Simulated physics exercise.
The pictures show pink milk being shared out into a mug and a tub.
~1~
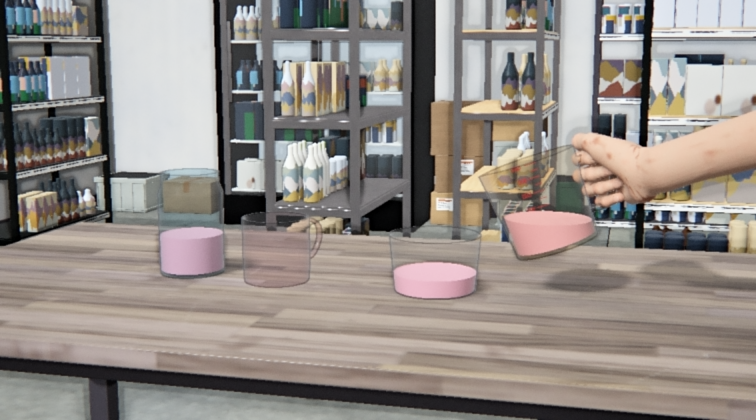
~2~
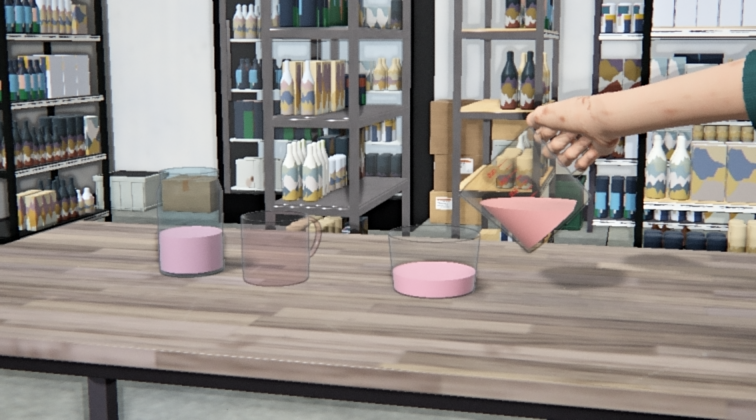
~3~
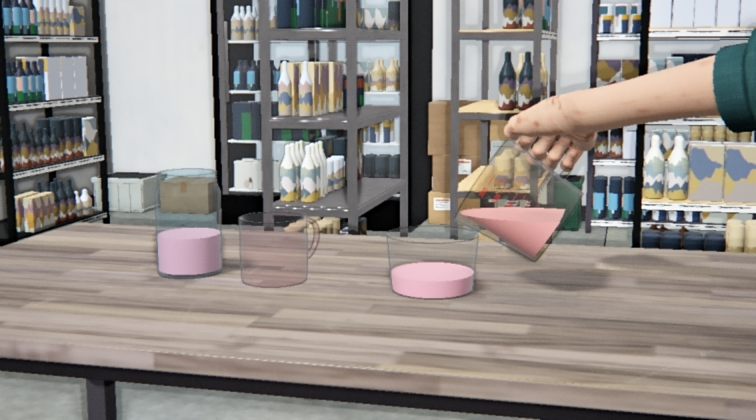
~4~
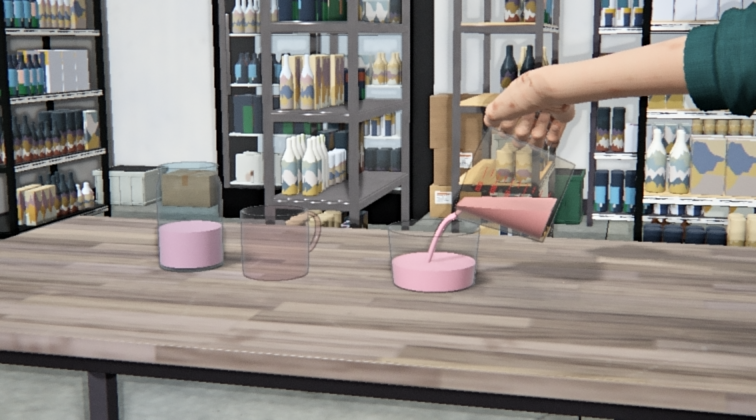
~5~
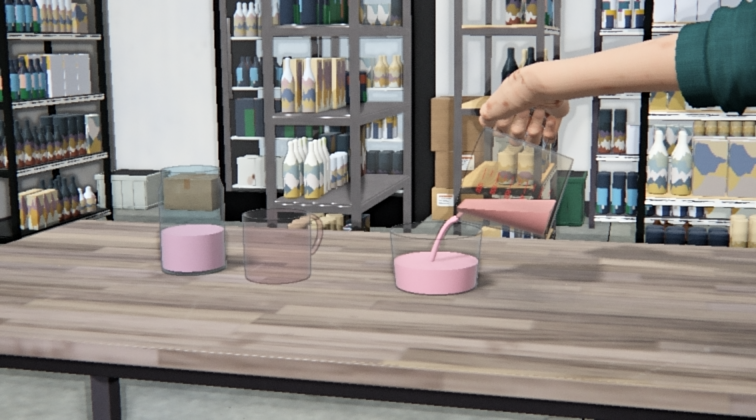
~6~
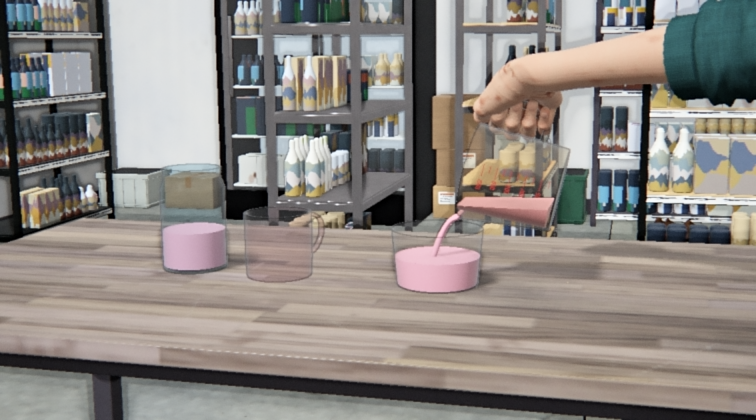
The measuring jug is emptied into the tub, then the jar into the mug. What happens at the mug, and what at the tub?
The mug has room for it; the tub has room for it.
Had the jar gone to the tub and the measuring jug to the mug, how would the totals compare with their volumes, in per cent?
First 70 %, second 50 %.
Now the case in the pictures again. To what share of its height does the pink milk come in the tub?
Roughly 65 per cent.
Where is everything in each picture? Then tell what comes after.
A hand has the measuring jug; measuring jug (542, 201) about a quarter full; jar (191, 220) about a third full; tub (435, 261) about a quarter full; mug (276, 246) empty, in the first picture.
The measuring jug is tipped; measuring jug (526, 189) tipped 45° with all of its load; tub about a quarter full, surface at (434, 271), in the second picture.
The measuring jug is tipped; measuring jug (518, 200) tipped 55° with all of its load; tub (432, 261) about a quarter full, in the third picture.
The stream is running; measuring jug (513, 185) tipped 70° with about three quarters of its load; tub about a third full, surface at (434, 262), in the fourth picture.
The stream is running; measuring jug (513, 184) tipped 75° with about two thirds of its load; mug (277, 243) empty, in the fifth picture.
The stream is running; measuring jug (511, 178) tipped 75° with about half of its load; jar about a third full, surface at (194, 229); tub about half full, surface at (437, 256); mug (279, 241) empty, in the sixth picture.
Shortly, the tub is about half full.
Then, the tub is about two thirds full.
At the finish, the mug is about two thirds full; the tub is about two thirds full.
